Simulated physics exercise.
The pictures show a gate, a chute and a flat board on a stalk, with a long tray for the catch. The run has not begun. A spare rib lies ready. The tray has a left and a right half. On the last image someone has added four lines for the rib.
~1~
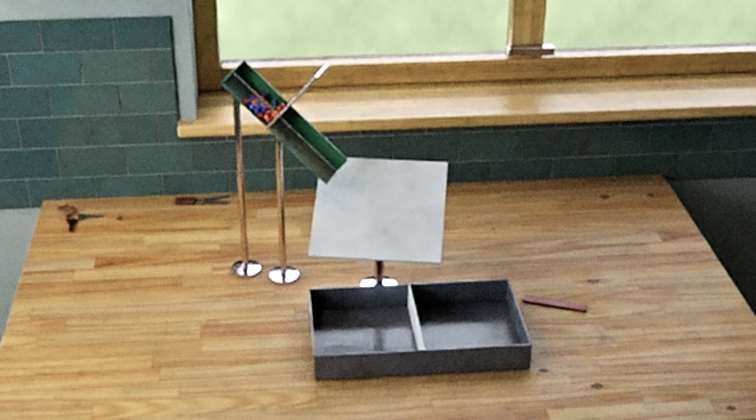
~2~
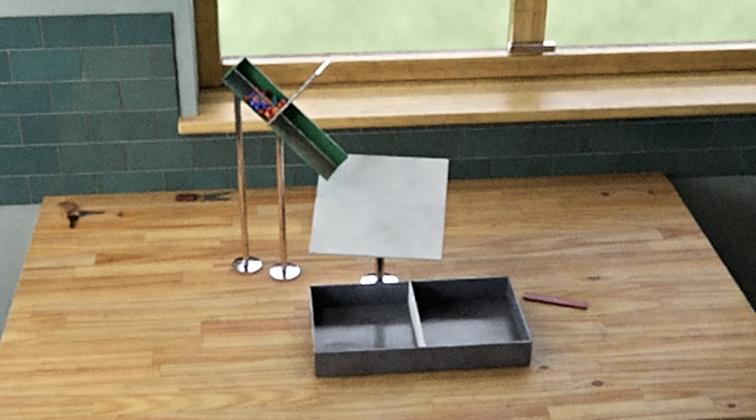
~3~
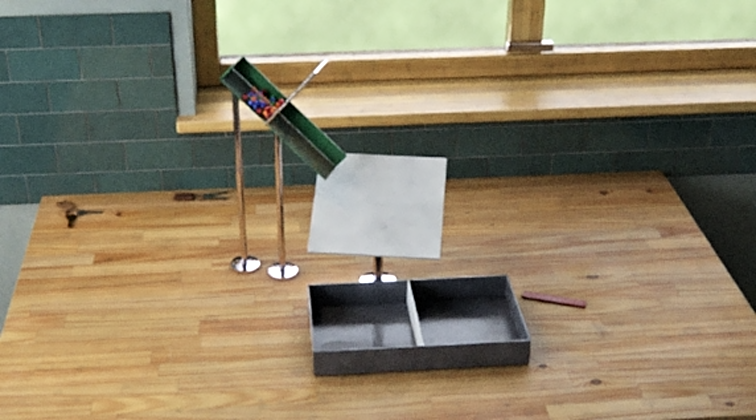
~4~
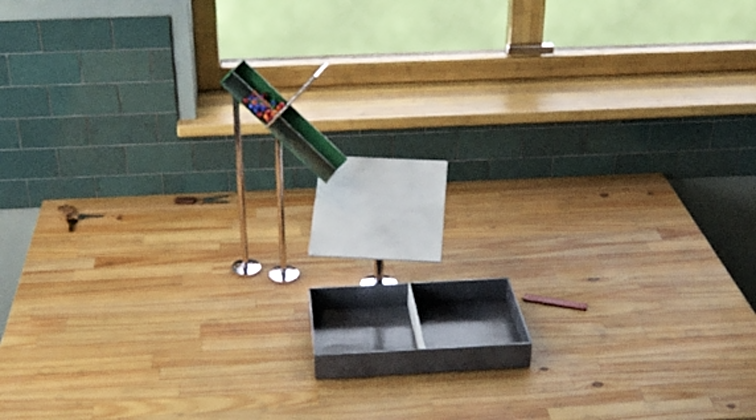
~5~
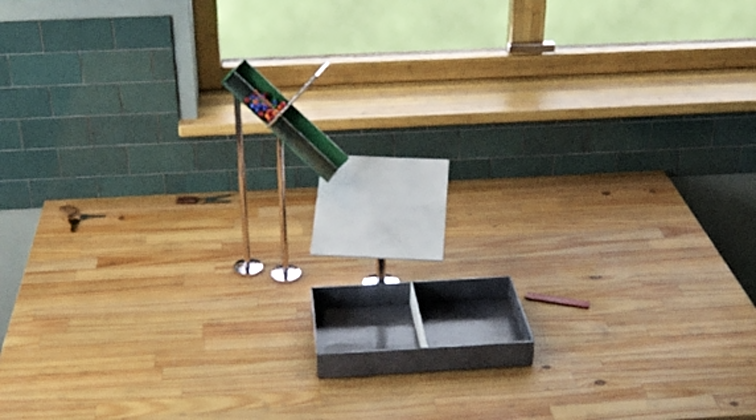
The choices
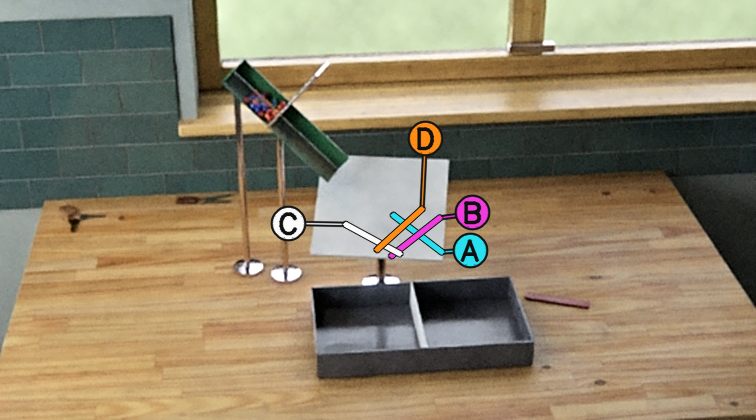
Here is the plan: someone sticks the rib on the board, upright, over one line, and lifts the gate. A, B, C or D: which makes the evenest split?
It is A.
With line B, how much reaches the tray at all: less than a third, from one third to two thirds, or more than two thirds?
Line B gives more than two thirds.
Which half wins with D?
Left.
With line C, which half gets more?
The right half.
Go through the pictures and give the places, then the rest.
The first frame shows load behind the gate at (269, 108), round plastic beads; lip of the chute at (332, 178), sloping fairly steeply.
The second frame shows middle of the board at (380, 205), tilted fairly steeply; middle of its low edge at (375, 256); of its high edge at (385, 156).
The third frame shows front corners of the tray at (314, 352) and (530, 340); front end of its middle wall at (423, 346).
The fourth frame shows middle of the load at (268, 107); lip at (331, 177).
The fifth frame shows middle of the load at (270, 107); lip at (333, 176).
On the marked copy, line A from (393, 215) to (441, 252); line B from (439, 217) to (391, 255); line C from (345, 224) to (399, 253); line D from (422, 208) to (377, 249).
For line A, of what is caught, about a third in the left half, about two thirds in the right.
For line B, of what is caught, nearly all in the left half, a small part in the right.
For line C, of what is caught, a small part in the left half, nearly all in the right.
For line D, of what is caught, nearly all in the left half, a small part in the right.
